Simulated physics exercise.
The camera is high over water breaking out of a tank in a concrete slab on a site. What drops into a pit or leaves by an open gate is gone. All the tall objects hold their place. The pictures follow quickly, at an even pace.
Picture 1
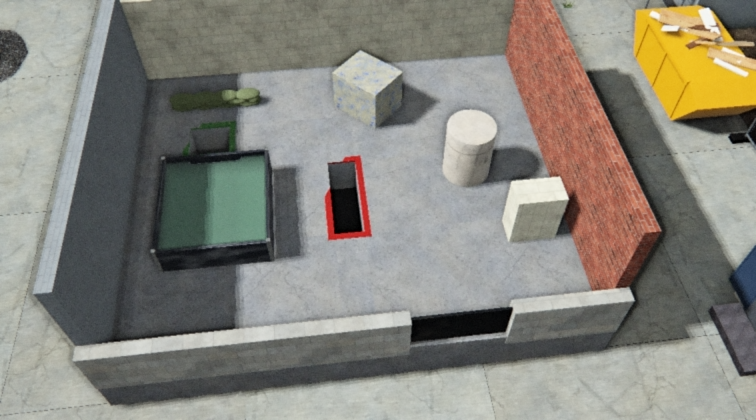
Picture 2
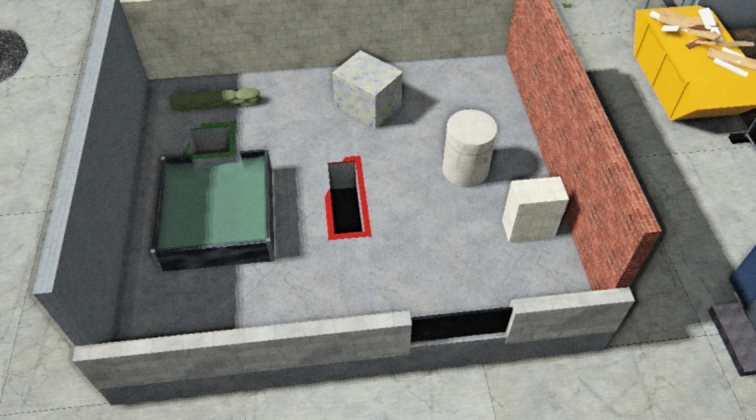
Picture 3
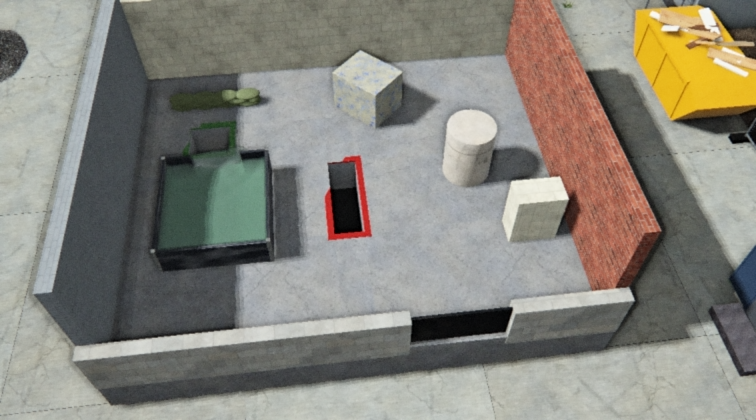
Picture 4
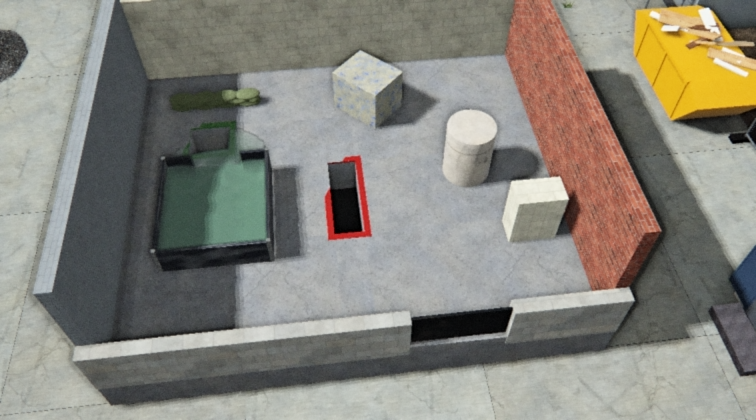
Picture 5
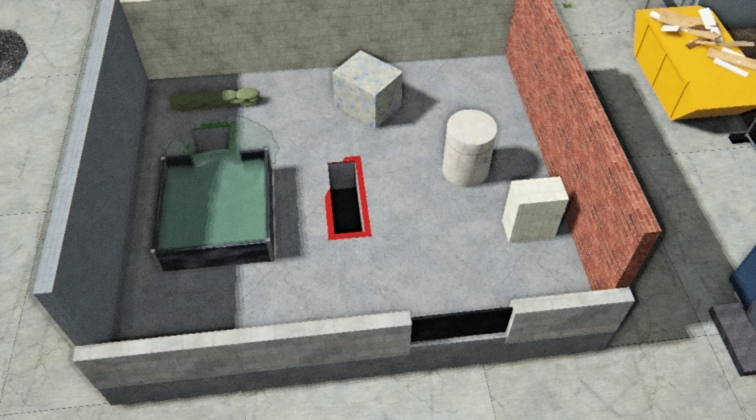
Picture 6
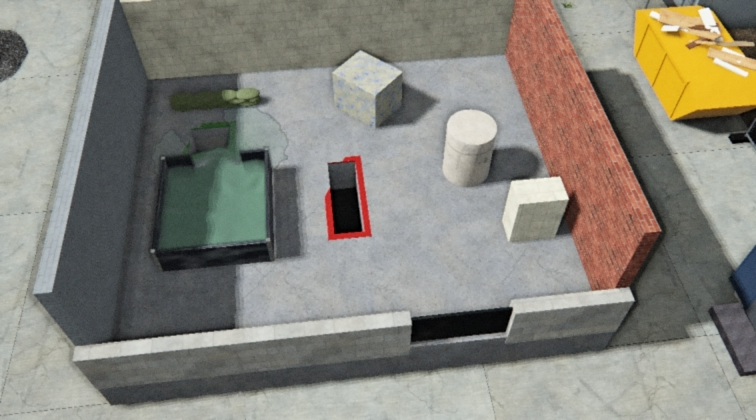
On a walled concrete slab, water in a dark-framed green tank sat still, then slipped out through the gap on its far side and spread in a thin, clear sheet across the floor.
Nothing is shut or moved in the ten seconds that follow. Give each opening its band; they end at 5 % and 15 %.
The gate takes less than 5 %; the green pit takes more than 15 %; the red pit takes less than 5 %.
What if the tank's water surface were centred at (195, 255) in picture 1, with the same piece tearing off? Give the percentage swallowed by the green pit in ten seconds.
Parts in a hundred: Green 30.
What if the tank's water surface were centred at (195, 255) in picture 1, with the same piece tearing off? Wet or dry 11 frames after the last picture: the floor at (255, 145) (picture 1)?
Verdict: Wet.
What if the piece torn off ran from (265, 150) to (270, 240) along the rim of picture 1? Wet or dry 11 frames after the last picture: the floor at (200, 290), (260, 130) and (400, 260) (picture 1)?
In turn: Dry, dry, flooded.
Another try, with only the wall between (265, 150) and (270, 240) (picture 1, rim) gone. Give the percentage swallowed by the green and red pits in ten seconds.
Per cent: Green 0, red 65.
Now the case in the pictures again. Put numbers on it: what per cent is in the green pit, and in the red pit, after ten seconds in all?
Near 52 and 0 in a hundred.
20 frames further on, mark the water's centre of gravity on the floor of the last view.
Roughly at (236, 186).
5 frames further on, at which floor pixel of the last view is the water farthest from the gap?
Close to (290, 83).
A moment on, water covers 10 % of the floor; the gate 0 %, the green pit 12 %, the red pit 0 %.
Next, water covers 15 % of the floor; the gate 0 %, the green pit 21 %, the red pit 0 %.
Then, water covers 20 % of the floor; the gate 0 %, the green pit 30 %, the red pit 0 %.
Later, water covers 30 % of the floor; the gate 0 %, the green pit 43 %, the red pit 0 %.
In the end, water covers 30 % of the floor; the gate 0 %, the green pit 52 %, the red pit 0 %.
